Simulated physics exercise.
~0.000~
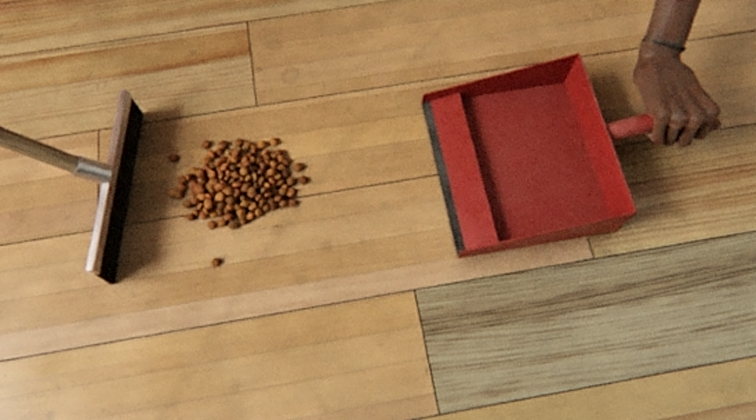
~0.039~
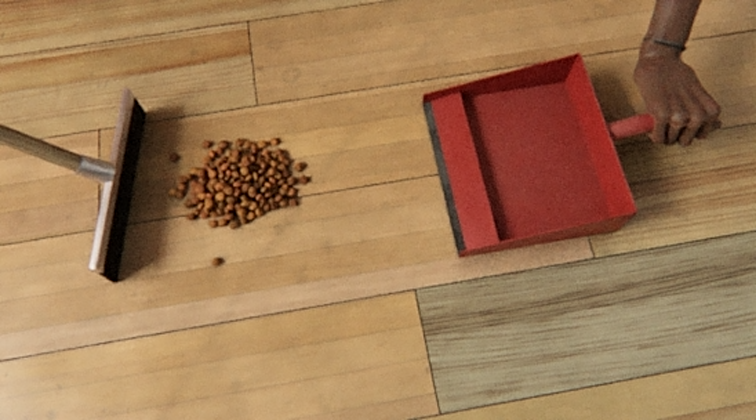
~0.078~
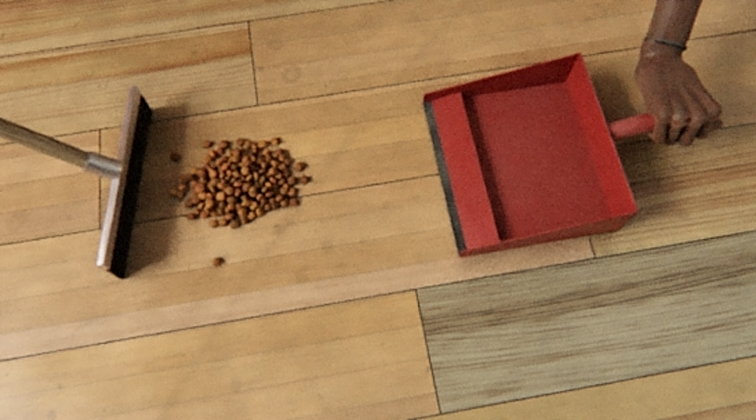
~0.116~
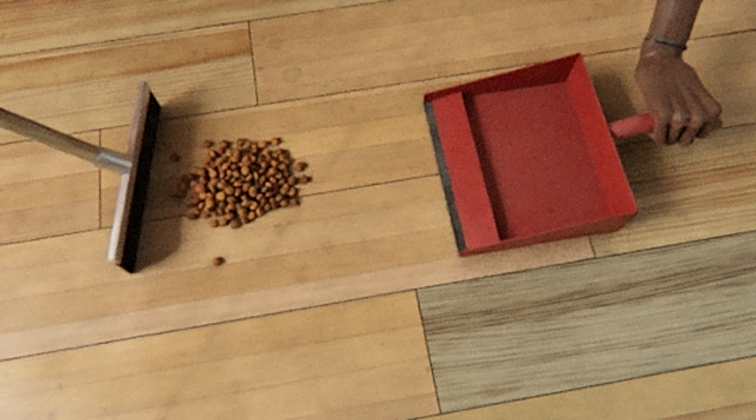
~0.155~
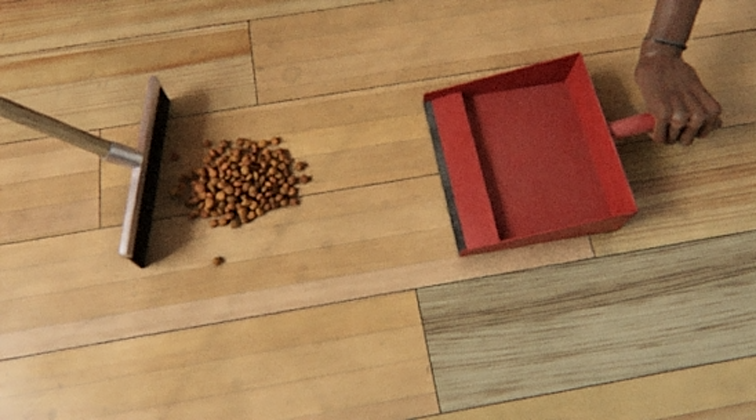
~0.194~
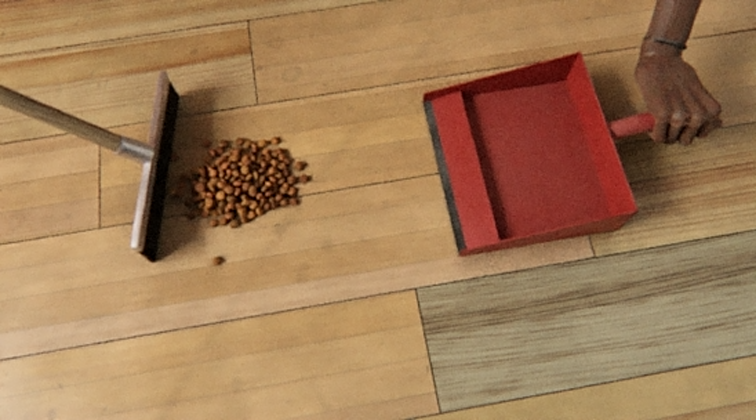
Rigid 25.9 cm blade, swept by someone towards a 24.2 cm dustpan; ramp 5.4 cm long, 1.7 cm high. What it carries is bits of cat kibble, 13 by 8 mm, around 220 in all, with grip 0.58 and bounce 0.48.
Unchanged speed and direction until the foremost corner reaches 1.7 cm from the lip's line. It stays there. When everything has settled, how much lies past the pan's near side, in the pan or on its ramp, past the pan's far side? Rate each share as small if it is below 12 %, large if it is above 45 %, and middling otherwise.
Near side: Small, pan: Small, far side: Middling.
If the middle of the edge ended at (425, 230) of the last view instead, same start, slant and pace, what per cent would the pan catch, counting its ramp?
Share caught: Approx. 25 %.
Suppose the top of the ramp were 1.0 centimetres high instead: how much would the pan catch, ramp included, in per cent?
Estimated share: Around 0 in a hundred.
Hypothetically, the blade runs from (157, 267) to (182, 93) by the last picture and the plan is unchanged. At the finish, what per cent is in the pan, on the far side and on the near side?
Per cent by place - pan 30, far side 5, near side 0.
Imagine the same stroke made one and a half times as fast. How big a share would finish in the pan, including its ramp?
I'd put it at close to 0 per cent.
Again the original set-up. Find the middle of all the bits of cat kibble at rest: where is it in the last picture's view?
Close to pixel (401, 142).
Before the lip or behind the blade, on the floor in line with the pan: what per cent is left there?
Around 70 in a hundred.
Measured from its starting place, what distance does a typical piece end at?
That distance is around 24 cm.
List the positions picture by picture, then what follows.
Blade from (94, 270) to (127, 96), moved 0.0 cm, 0 of the pieces shifted so far; middle of the pieces at (239, 182); pan at (528, 162), in the first frame.
Blade from (97, 269) to (130, 95), moved 0.3 cm, 0 of the pieces shifted so far; middle of the pieces at (239, 182), in the second frame.
Blade from (105, 265) to (136, 92), moved 1.2 cm, 0 of the pieces shifted so far; middle of the pieces at (240, 182), in the third frame.
Blade from (116, 260) to (145, 88), moved 2.6 cm, 0 of the pieces shifted so far; middle of the pieces at (240, 182), in the fourth frame.
Blade from (127, 254) to (155, 83), moved 4.1 cm, 0 of the pieces shifted so far; middle of the pieces at (240, 181), in the fifth frame.
Blade from (138, 248) to (165, 78), moved 5.6 cm, 0 of the pieces shifted so far; middle of the pieces at (240, 181); pan at (529, 161). Its pace works out near 0.39 m/s, heading 20 degrees away from the viewer's side, in the sixth frame.
Then, at 0.64 s, middle of the blade 22 cm from the lip; 0 % over the lip, far side 5 %, near side 0 %.
After 0.94 s, middle of the blade 11 cm from the lip; 0 % over the lip, far side 20 %, near side 0 %.
After 1.34 s, middle of the blade 4 cm from the lip; 0 % over the lip, far side 25 %, near side 0 %.
By 1.7 s all is still; near side 0 %, pan 0 %, far side 25 %, in front of the lip or behind the blade 70 %.
